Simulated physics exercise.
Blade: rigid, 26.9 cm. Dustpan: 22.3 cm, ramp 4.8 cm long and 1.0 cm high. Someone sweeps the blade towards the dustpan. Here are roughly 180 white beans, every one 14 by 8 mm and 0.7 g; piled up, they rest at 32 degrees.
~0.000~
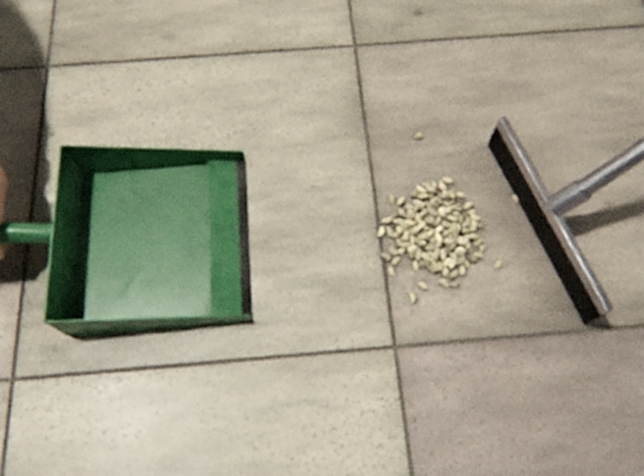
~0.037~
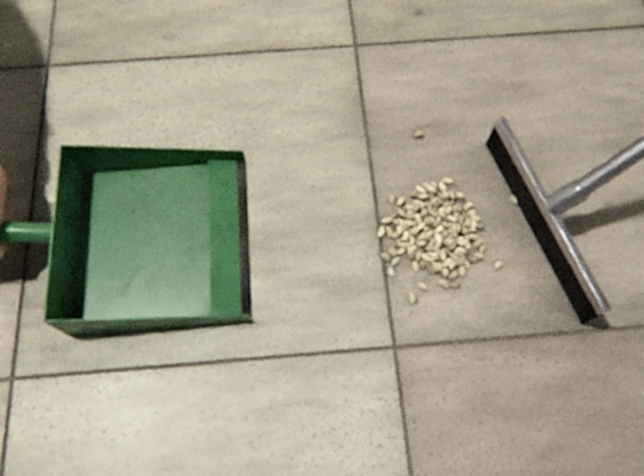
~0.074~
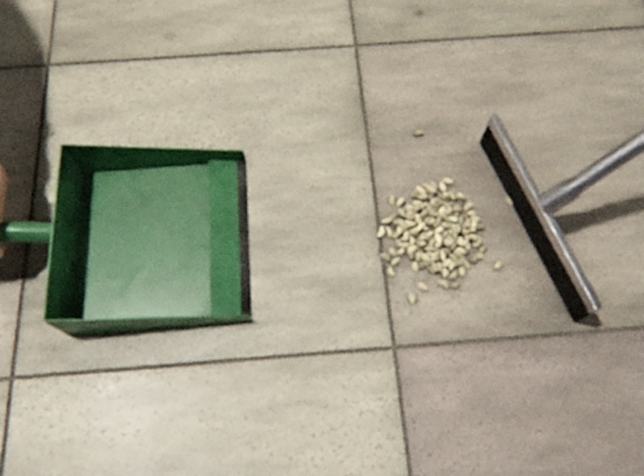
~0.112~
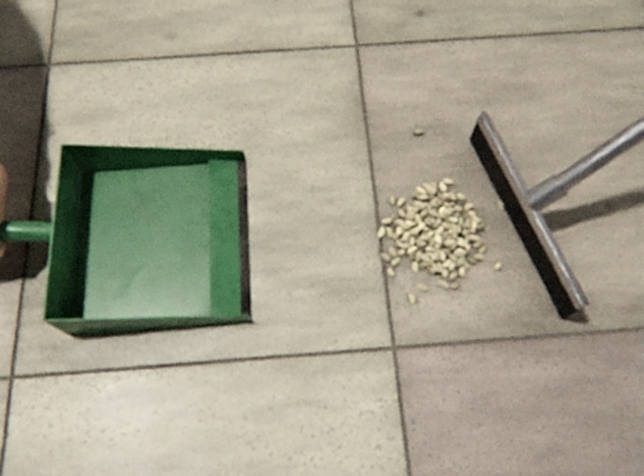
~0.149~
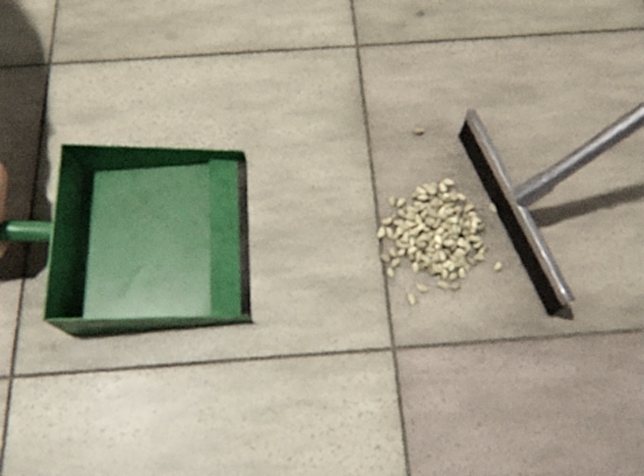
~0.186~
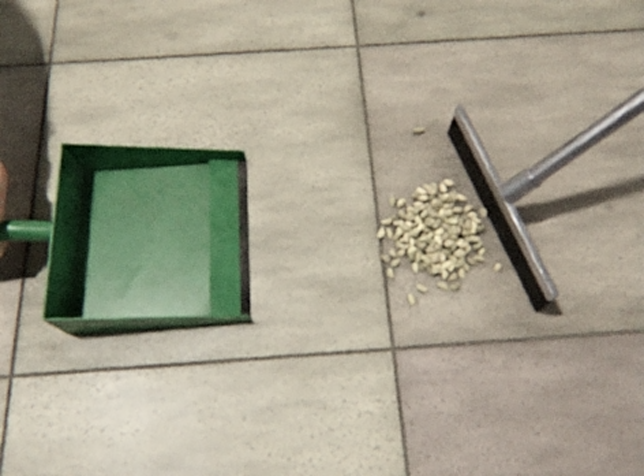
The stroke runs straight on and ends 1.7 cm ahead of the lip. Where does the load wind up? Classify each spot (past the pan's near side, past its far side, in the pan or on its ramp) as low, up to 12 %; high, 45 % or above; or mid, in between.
Past the pan's near side low, past the pan's far side low, in the pan or on its ramp low.
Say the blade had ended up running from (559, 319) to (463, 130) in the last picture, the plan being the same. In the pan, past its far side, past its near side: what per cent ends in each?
The pan gets 15, the far side 0 and the near side 15.
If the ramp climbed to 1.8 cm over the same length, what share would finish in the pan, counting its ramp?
That would give something like 0 per cent.
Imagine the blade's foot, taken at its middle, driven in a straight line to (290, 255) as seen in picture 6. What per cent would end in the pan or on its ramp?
About 15 per cent.
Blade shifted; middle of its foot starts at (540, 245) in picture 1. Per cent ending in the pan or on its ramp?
About 0 per cent.
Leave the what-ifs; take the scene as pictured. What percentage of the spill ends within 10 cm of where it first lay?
Near 25 per cent.
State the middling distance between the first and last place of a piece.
16 cm or thereabouts.
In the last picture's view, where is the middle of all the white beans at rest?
About (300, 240).
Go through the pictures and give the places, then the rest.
In the first picture, blade from (605, 310) to (501, 124), moved 0.0 cm, 0 of the pieces shifted so far; middle of the pieces at (436, 228); pan at (147, 244).
In the second picture, blade from (602, 310) to (499, 124), moved 0.3 cm, 0 of the pieces shifted so far; middle of the pieces at (436, 228).
In the third picture, blade from (594, 308) to (493, 122), moved 1.2 cm, 2 of the pieces shifted so far; middle of the pieces at (436, 229).
In the fourth picture, blade from (580, 304) to (482, 119), moved 2.7 cm, 2 of the pieces shifted so far; middle of the pieces at (437, 229).
In the fifth picture, blade from (566, 300) to (470, 116), moved 4.3 cm, 2 of the pieces shifted so far; middle of the pieces at (437, 230).
In the sixth picture, blade from (552, 296) to (458, 113), moved 6.0 cm, 2 of the pieces shifted so far; middle of the pieces at (437, 230); pan at (147, 243). The blade's pace is about 0.44 m/s, heading 25 degrees away from the viewer's side.
After 0.51 s, middle of the blade 19 cm from the lip; 0 % over the lip, far side 0 %, near side 0 %.
After 0.72 s, middle of the blade 10 cm from the lip; 0 % over the lip, far side 5 %, near side 5 %.
Then, at 1.05 s, middle of the blade 5 cm from the lip; 0 % over the lip, far side 5 %, near side 5 %.
By 1.7 s all is still; near side 5 %, far side 5 %, pan 0 %, in front of the lip or behind the blade 90 %.
